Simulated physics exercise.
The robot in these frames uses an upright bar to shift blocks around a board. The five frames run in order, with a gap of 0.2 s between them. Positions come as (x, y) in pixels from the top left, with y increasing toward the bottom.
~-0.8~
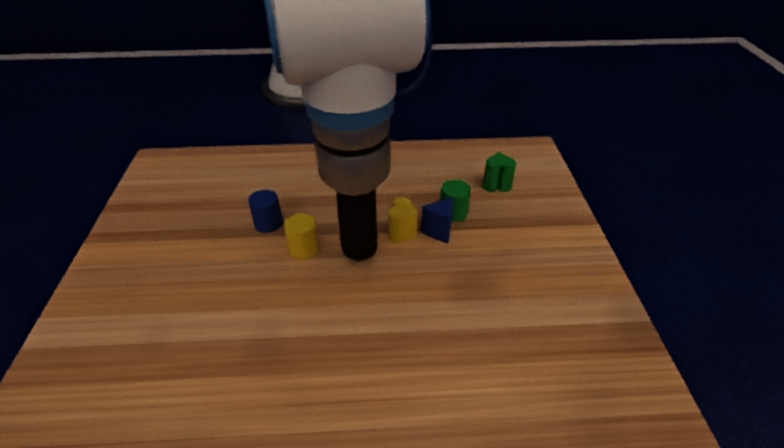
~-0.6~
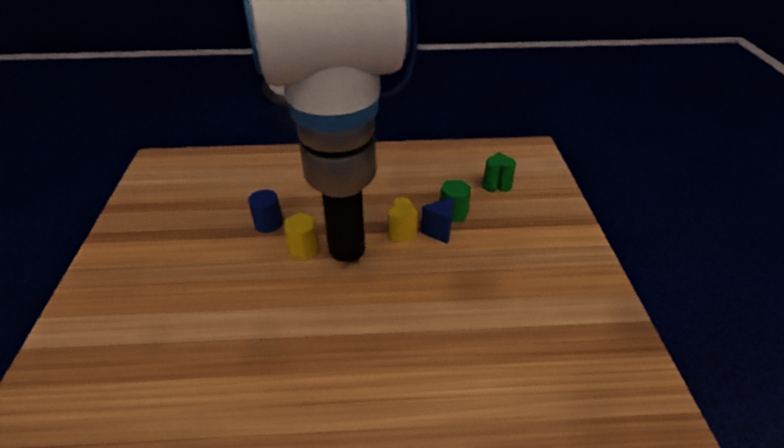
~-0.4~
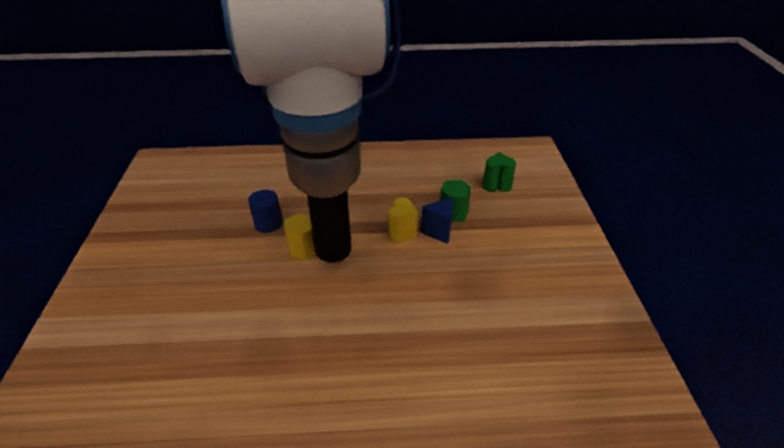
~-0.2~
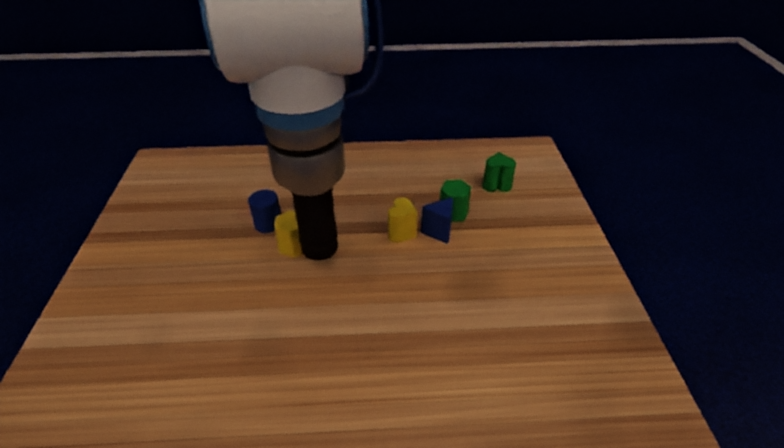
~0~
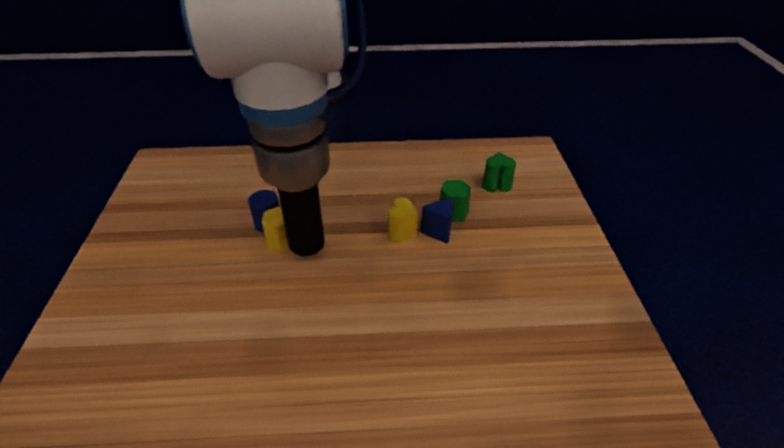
In this clip, a robot arm with a black upright bar moves left across a wooden board scattered with blue, yellow and green blocks, meets the leftmost yellow block, and pushes it left and slightly upward toward the blue disc.
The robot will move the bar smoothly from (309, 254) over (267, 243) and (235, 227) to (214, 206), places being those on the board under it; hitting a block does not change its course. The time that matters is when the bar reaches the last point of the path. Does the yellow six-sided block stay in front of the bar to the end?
Yes, it checks out.
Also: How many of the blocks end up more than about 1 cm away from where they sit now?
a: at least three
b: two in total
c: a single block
My pick is b.
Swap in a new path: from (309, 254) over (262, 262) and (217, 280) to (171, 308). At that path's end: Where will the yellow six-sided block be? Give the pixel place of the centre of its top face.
I think it will end close to (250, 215).
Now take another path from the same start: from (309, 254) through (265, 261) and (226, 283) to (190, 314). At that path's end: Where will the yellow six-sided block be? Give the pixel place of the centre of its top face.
By then it is at (252, 215).
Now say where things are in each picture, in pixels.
The first picture shows bar's lower end (359, 248); blue disc (263, 198); yellow six-sided block (300, 223).
The second picture shows bar (347, 250); blocks still.
The third picture shows bar (334, 250); blocks still.
The fourth picture shows bar (320, 248); yellow six-sided block (290, 220).
The fifth picture shows bar (307, 245); blue disc (263, 198); yellow six-sided block (277, 216).
The first path, step by step. One third of the way, bar (264, 234); blue disc (252, 184); yellow six-sided block (242, 202), turned 30° clockwise.
Two thirds of the way, bar (231, 216); blue disc (252, 177); yellow six-sided block (220, 183), turned 80° clockwise.
At the end, bar (211, 196); blue disc (252, 177); yellow six-sided block (204, 163), turned 90° clockwise.
